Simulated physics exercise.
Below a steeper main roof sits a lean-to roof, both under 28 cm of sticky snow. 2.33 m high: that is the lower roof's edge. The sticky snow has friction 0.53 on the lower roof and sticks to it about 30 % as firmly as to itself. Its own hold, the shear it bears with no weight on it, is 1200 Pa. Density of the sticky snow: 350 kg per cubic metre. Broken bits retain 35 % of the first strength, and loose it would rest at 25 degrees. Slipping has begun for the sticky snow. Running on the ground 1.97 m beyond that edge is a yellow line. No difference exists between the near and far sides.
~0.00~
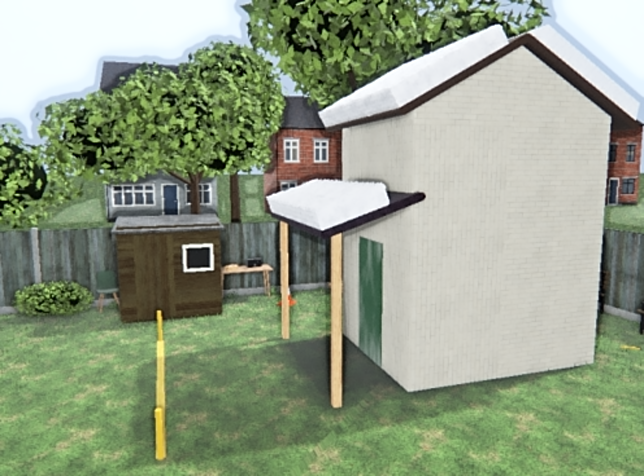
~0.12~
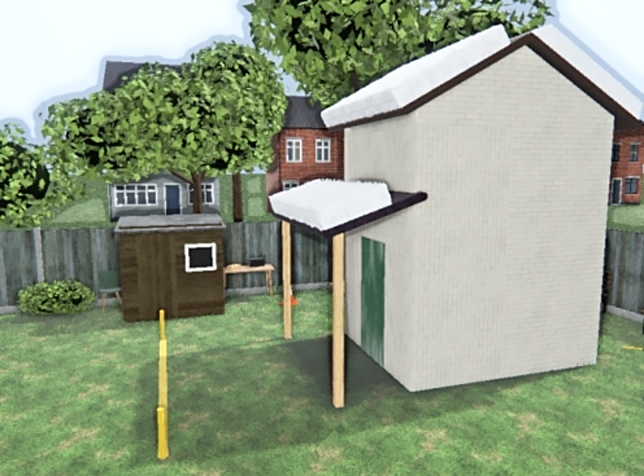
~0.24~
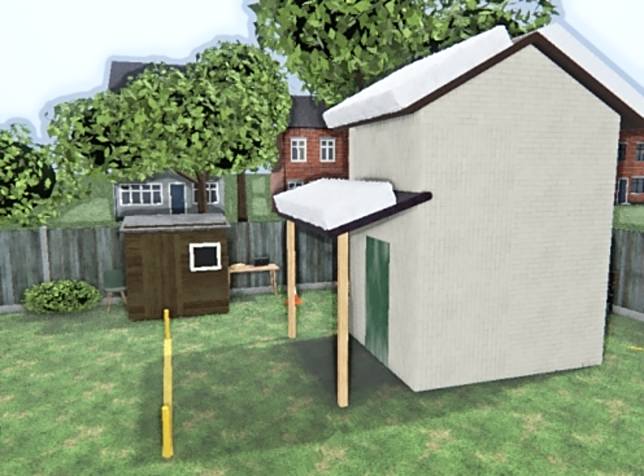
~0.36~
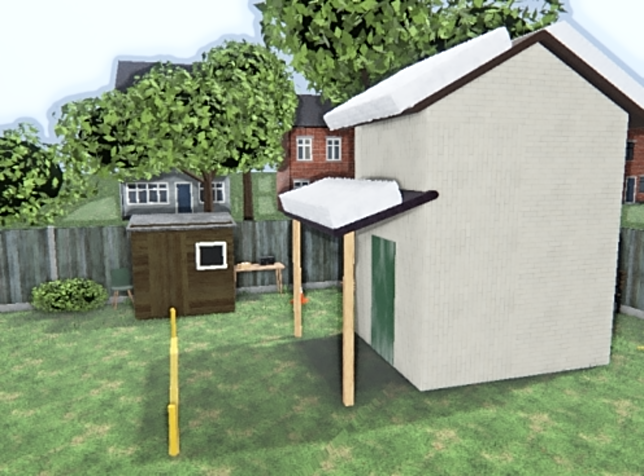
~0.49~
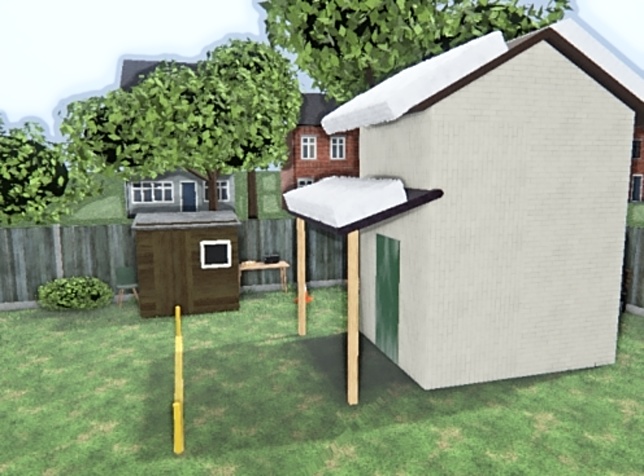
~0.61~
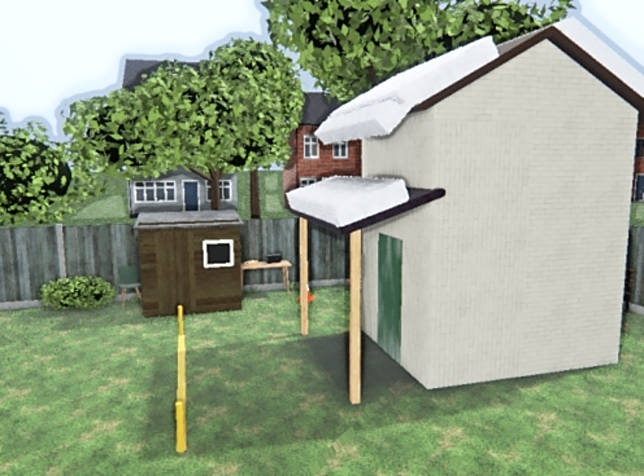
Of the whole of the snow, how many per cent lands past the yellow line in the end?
I would say roughly 25 % of it ends past the line.
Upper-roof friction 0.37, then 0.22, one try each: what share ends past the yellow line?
0 %, then 18 %.
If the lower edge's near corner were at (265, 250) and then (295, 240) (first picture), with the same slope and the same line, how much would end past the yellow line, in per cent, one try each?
I'd expect around 16 percent the first time and around 20 percent the second.
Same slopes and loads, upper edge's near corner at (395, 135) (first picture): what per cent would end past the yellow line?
16 %.
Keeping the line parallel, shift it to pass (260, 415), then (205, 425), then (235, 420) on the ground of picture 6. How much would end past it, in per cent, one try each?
First try 45 per cent, second 30 per cent, third 35 per cent.
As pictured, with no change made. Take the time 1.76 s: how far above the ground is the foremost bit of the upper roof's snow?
Height: Approx. 0.0 m.
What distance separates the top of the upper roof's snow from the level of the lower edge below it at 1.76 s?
0.3 m or thereabouts.
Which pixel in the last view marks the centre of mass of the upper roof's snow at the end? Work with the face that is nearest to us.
Roughly pixel (208, 410) on the near face.
By 1.13 s, none is below the lower edge and 0 % is past the line.
By 1.76 s, 73 % is below the lower edge and 0 % is past the line.
By 2.38 s, 73 % is below the lower edge and 25 % is past the line.
By 3.00 s, 73 % is below the lower edge and 25 % is past the line.
By 3.10 s, at the end, 73 % is below the lower edge and 25 % is past the line.
